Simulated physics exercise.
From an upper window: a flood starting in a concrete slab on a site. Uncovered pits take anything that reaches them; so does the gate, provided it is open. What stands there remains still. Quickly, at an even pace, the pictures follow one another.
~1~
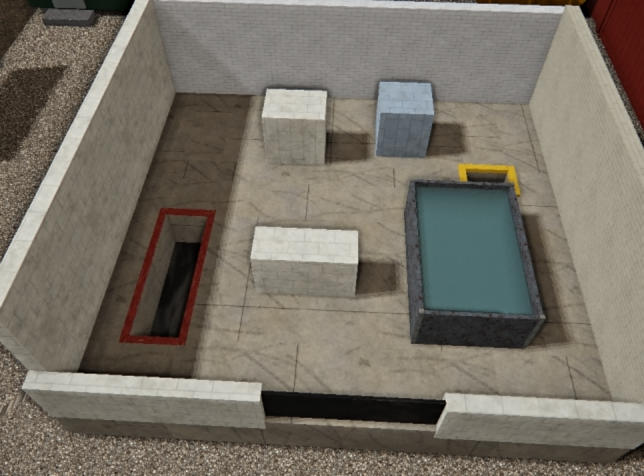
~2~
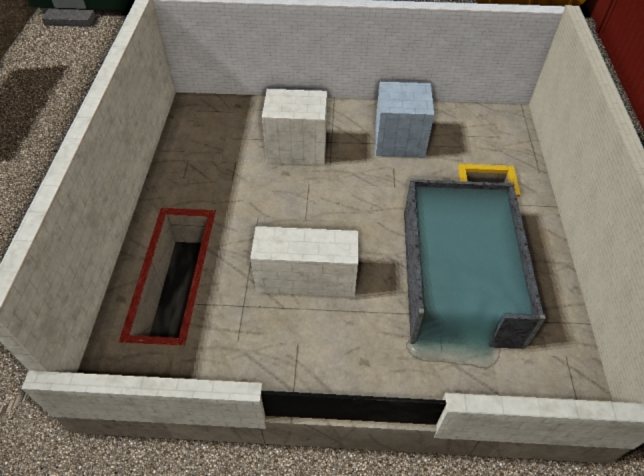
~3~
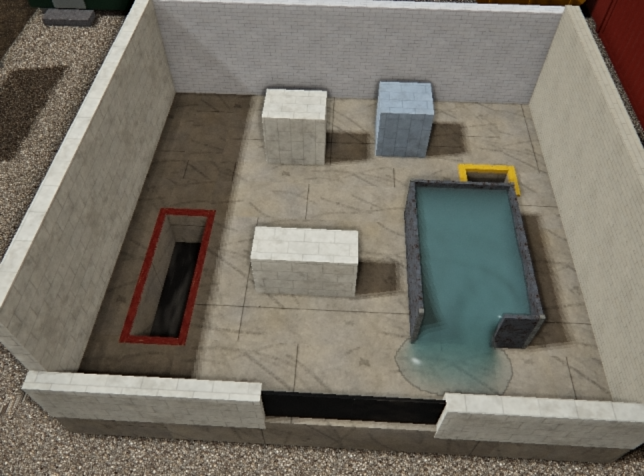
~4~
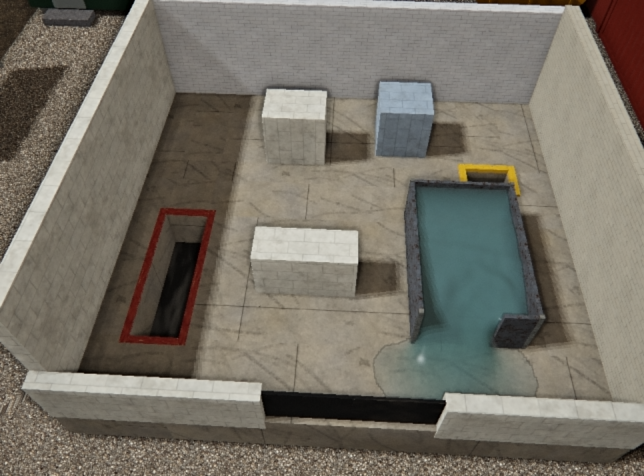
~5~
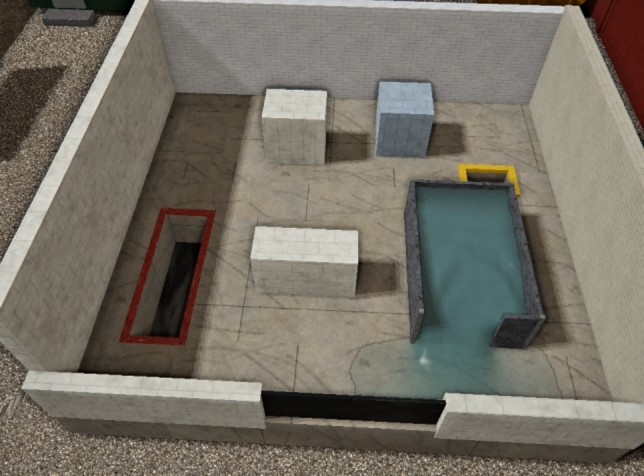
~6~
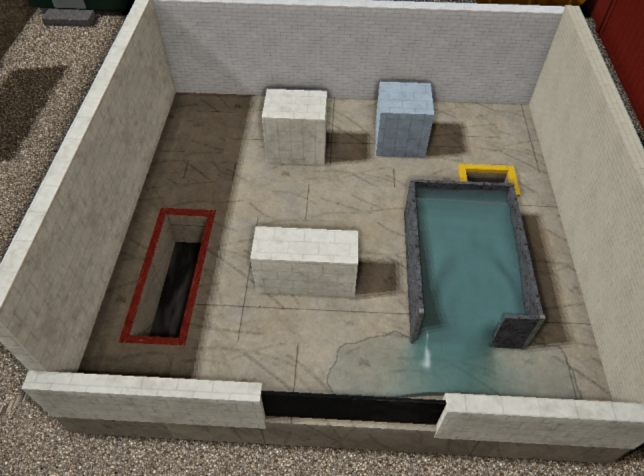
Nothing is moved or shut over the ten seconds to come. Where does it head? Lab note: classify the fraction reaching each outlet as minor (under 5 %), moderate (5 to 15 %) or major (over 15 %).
Fractions by outlet: Gate minor; yellow pit moderate; red pit major.
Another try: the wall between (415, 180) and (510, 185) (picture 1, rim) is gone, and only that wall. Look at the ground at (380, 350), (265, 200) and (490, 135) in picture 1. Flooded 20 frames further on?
Going point by point: Left unwetted, waterlogged, waterlogged.
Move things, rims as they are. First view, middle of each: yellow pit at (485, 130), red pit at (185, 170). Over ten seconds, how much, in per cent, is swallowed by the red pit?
Red: About 25 %.
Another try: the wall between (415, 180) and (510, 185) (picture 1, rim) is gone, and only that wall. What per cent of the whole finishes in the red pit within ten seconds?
I'd estimate the red pit takes around 15 percent.
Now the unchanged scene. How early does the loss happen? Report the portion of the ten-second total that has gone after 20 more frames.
My figure: 30 percent.
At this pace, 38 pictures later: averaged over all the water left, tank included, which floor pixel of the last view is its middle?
It is around (421, 273).
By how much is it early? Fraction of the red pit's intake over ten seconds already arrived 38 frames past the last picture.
By then roughly 70 percent of the ten-second total is in.
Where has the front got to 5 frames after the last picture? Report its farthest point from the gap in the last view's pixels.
I'd point to (186, 400).
A moment on, water covers 15 % of the floor; the gate 0 %, the yellow pit 0 %, the red pit 0 %.
Next, water covers 30 % of the floor; the gate 0 %, the yellow pit 0 %, the red pit 2 %.
Then, water covers 40 % of the floor; the gate 0 %, the yellow pit 2 %, the red pit 10 %.
Later, water covers 55 % of the floor; the gate 0 %, the yellow pit 6 %, the red pit 24 %.
In the end, water covers 75 % of the floor; the gate 0 %, the yellow pit 8 %, the red pit 36 %.
